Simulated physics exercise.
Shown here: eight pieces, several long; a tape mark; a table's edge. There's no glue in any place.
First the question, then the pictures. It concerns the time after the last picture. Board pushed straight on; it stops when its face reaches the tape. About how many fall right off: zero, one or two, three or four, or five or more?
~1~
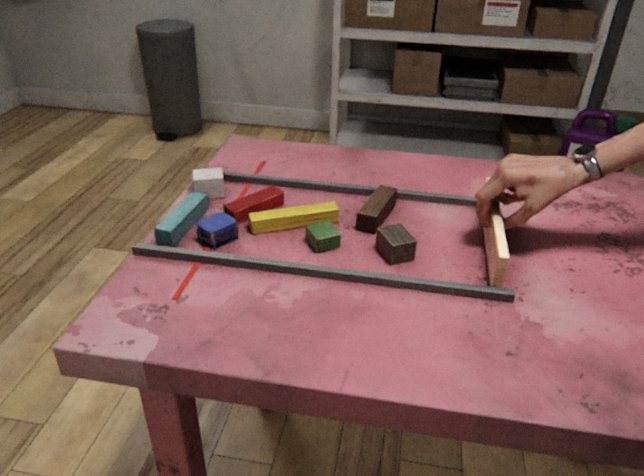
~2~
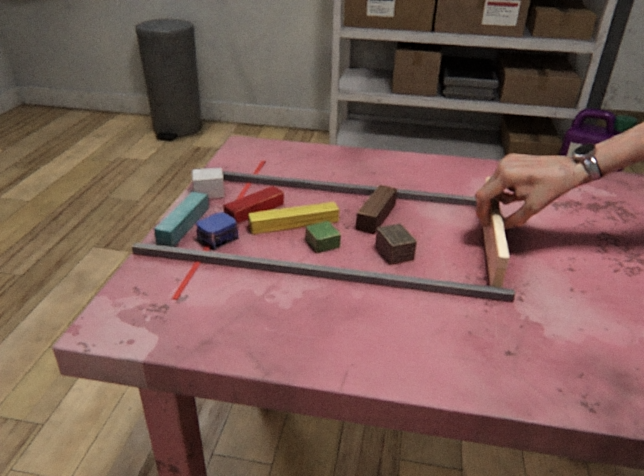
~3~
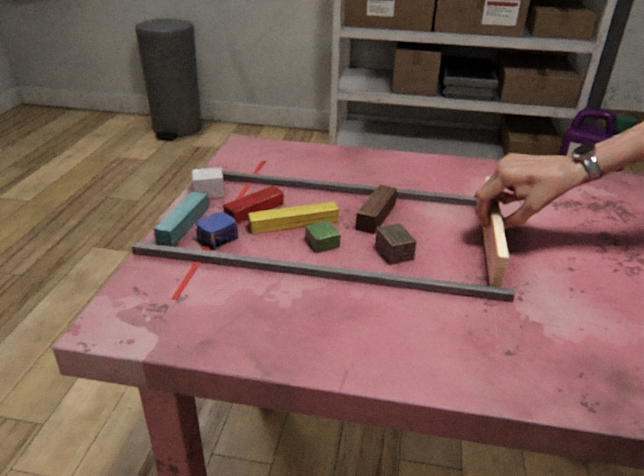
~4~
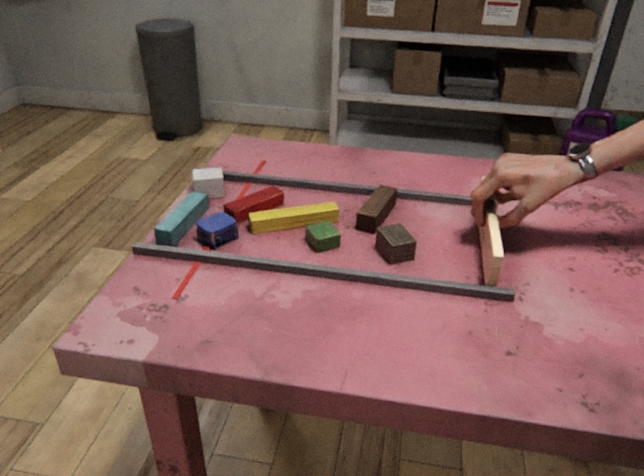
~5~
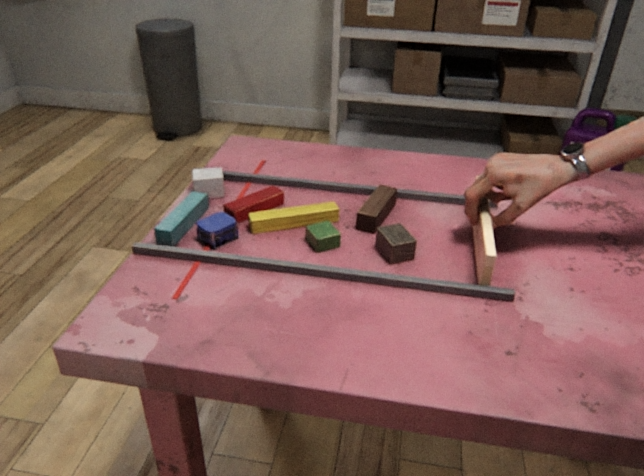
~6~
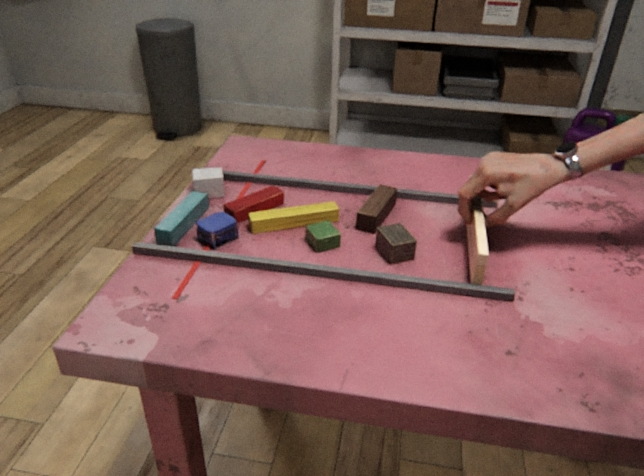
It sends over the edge a lone piece or a pair.
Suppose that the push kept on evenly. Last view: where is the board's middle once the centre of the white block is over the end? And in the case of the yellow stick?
Roughly at (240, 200) and roughly at (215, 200).
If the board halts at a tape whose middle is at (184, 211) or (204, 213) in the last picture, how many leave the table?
Try by try, 5 and 4.
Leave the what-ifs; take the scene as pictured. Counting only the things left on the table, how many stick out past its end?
The number overhanging is 2.
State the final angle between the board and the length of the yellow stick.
Roughly 35° out of line.
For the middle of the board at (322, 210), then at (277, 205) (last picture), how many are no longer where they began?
I make it 5 at the first spot and 7 at the other.
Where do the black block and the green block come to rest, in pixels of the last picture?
Same order as the question: First (207, 218), second (184, 217).
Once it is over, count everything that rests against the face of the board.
The count in contact is 2.
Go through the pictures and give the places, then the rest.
In the first picture, turquoise bar (183, 218); white block (209, 184); blue case (217, 231); board (493, 229); tape (228, 216).
In the second picture, white block (208, 183); red stick (255, 204).
In the third picture, blue case (217, 231); yellow stick (294, 217).
In the fourth picture, turquoise bar (183, 218); green block (323, 236).
In the fifth picture, white block (208, 183); brown stick (377, 208).
In the sixth picture, turquoise bar (183, 217); white block (209, 183); blue case (217, 230); board (475, 227); tape (228, 215).
A little later, none off yet; turquoise bar at rest near (183, 217); white block at rest near (209, 183); blue case at rest near (217, 230).
Next, none off yet; turquoise bar at rest near (183, 217); white block at rest near (209, 183); blue case shifted a little near (205, 233).
Later still, none off yet; turquoise bar shifted a little near (165, 215); white block moving near (202, 181); blue case shifted about its own width near (187, 236).
When it is over, the number that fall off is one or two; down, white block and turquoise bar.
